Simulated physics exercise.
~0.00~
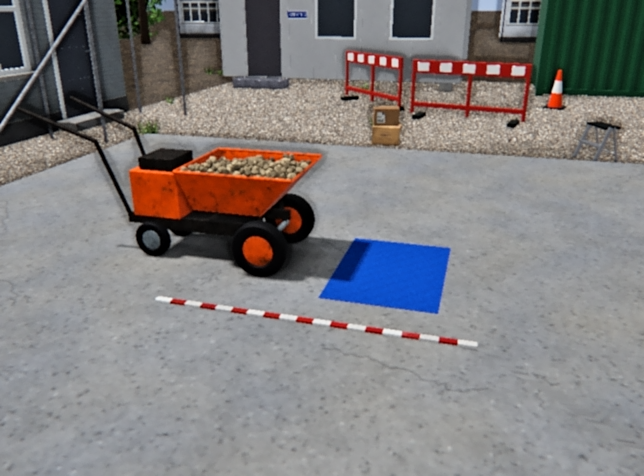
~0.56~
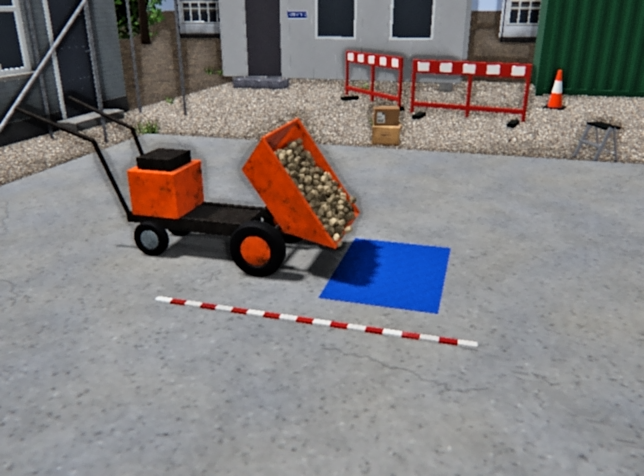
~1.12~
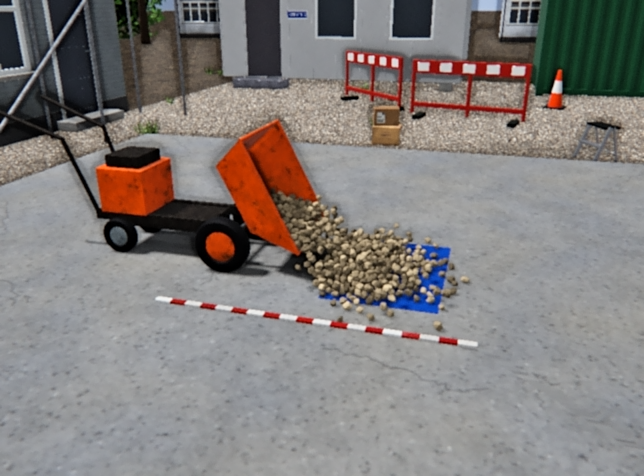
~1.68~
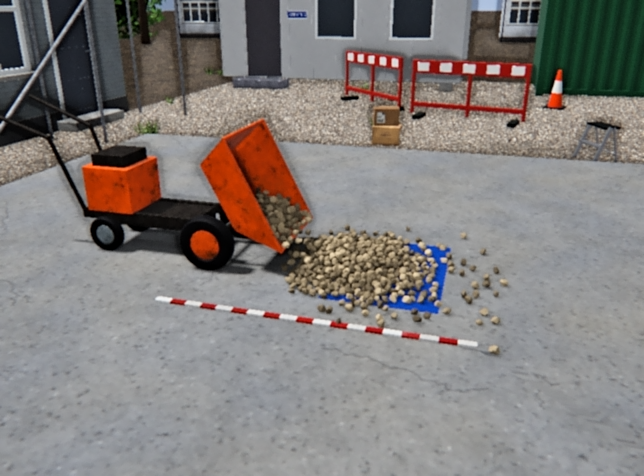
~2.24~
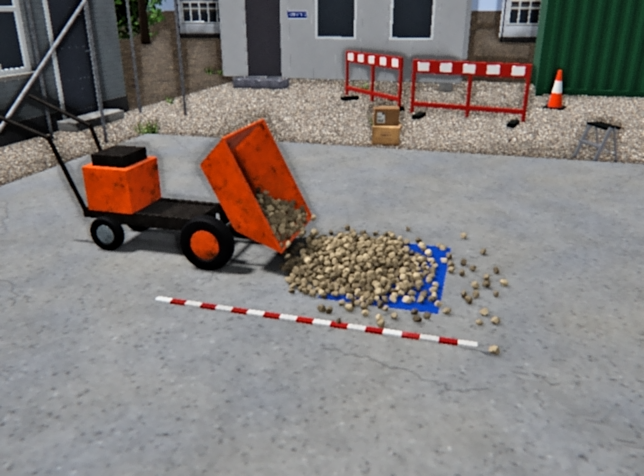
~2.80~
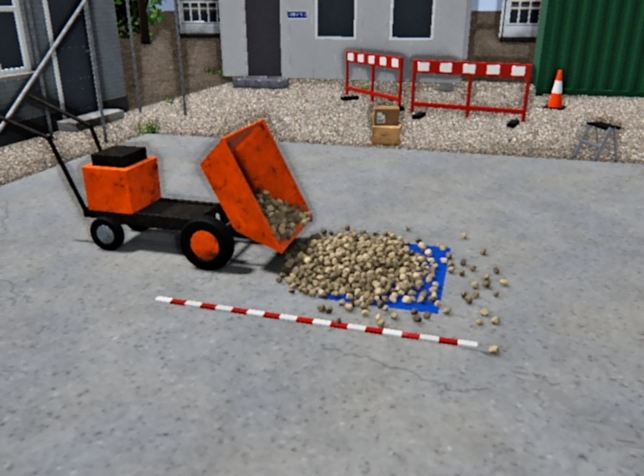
To begin with, an orange powered barrow loaded with pale stones stands on a concrete yard, facing a blue sheet on the ground behind a red and white striped pole. Its tray tips steeply forward to the right, and the stones gather toward the lower lip. They then pour out in a rush onto the sheet as the barrow backs away to the left. The heap spreads, and a few stones scatter beyond it to the right. Finally, the barrow stands still with its tray raised and some stones inside, while the low pile covers much of the sheet and spills short of it.
